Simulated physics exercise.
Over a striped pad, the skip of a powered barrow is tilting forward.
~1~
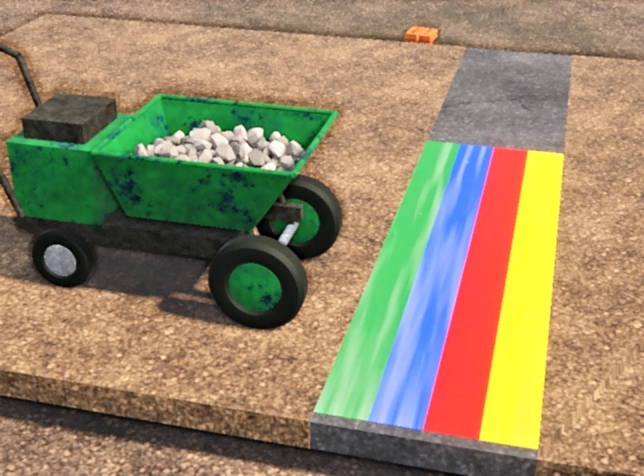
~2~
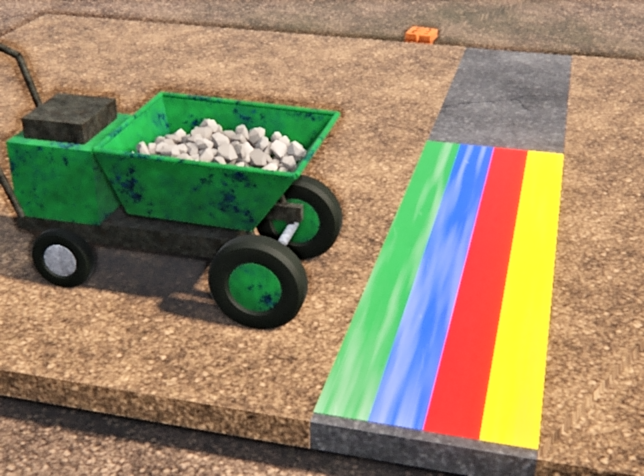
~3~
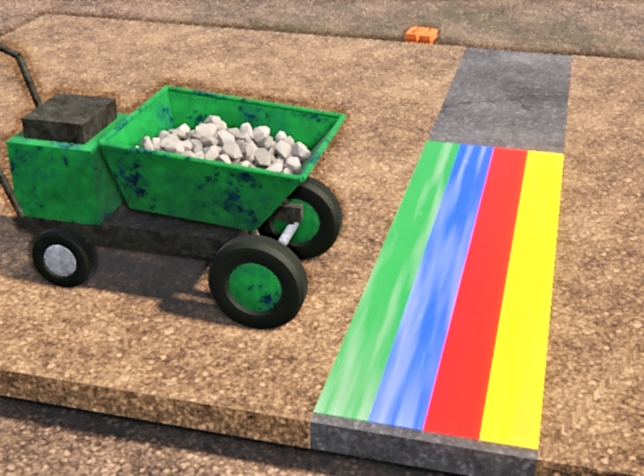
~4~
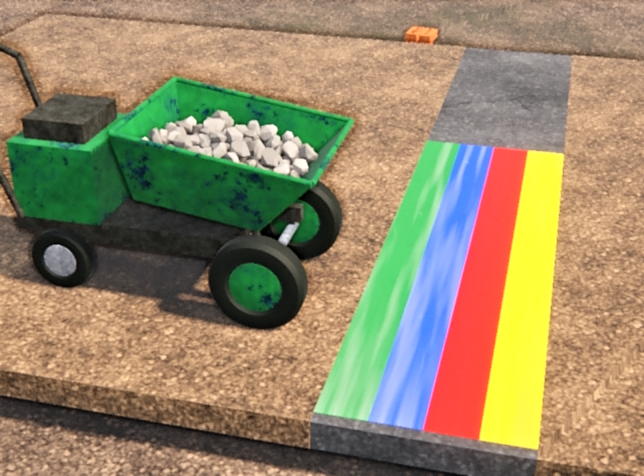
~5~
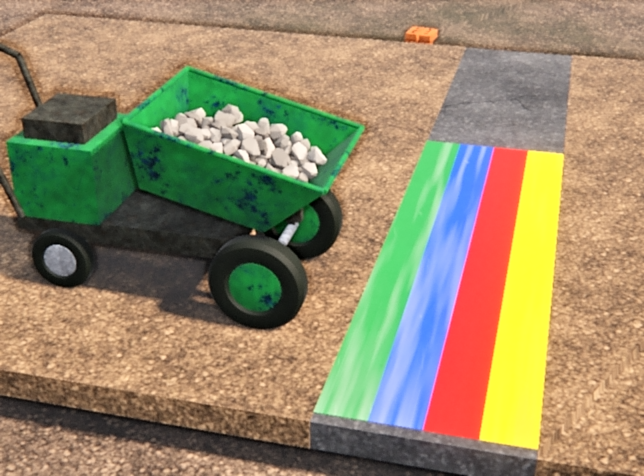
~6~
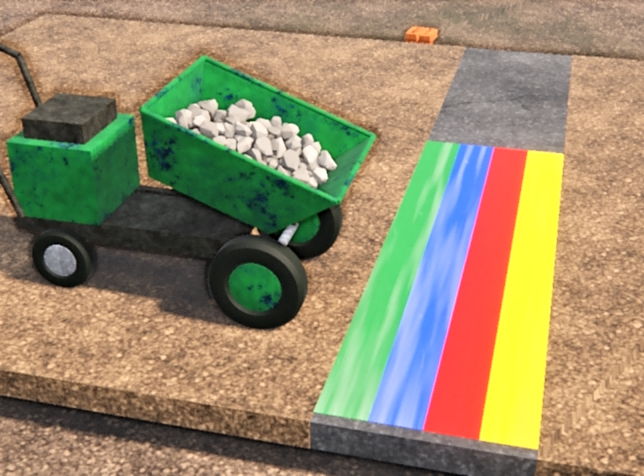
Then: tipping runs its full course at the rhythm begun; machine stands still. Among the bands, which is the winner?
That would be the blue band.
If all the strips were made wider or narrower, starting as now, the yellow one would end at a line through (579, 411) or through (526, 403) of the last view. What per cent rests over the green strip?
In order, 10 % and 10 %.
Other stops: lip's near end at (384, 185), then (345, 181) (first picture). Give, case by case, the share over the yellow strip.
In order, 40 % followed by 30 %.
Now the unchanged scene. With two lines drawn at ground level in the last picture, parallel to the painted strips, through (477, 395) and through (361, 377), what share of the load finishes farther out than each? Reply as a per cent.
Close to 30 % and 90 %, in that order.
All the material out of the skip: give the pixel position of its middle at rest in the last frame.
Somewhere close to (459, 309) in the last picture.
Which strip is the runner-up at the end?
It's that red strip.
Soon after the last picture, skip tipped steeply; all in the skip.
A little later, skip tipped right over; most in the skip; a stray few over the green strip; a small part over the blue strip; a stray few over the red strip.
Later still, skip tipped right over; about a quarter in the skip; a stray few over the green strip; about a third over the blue strip; about a quarter over the red strip; a small part over the yellow strip; a small part off the paint.
At rest, skip tipped right over; a small part in the skip; a small part over the green strip; about a third over the blue strip; about a quarter over the red strip; about a quarter over the yellow strip; a small part off the paint.
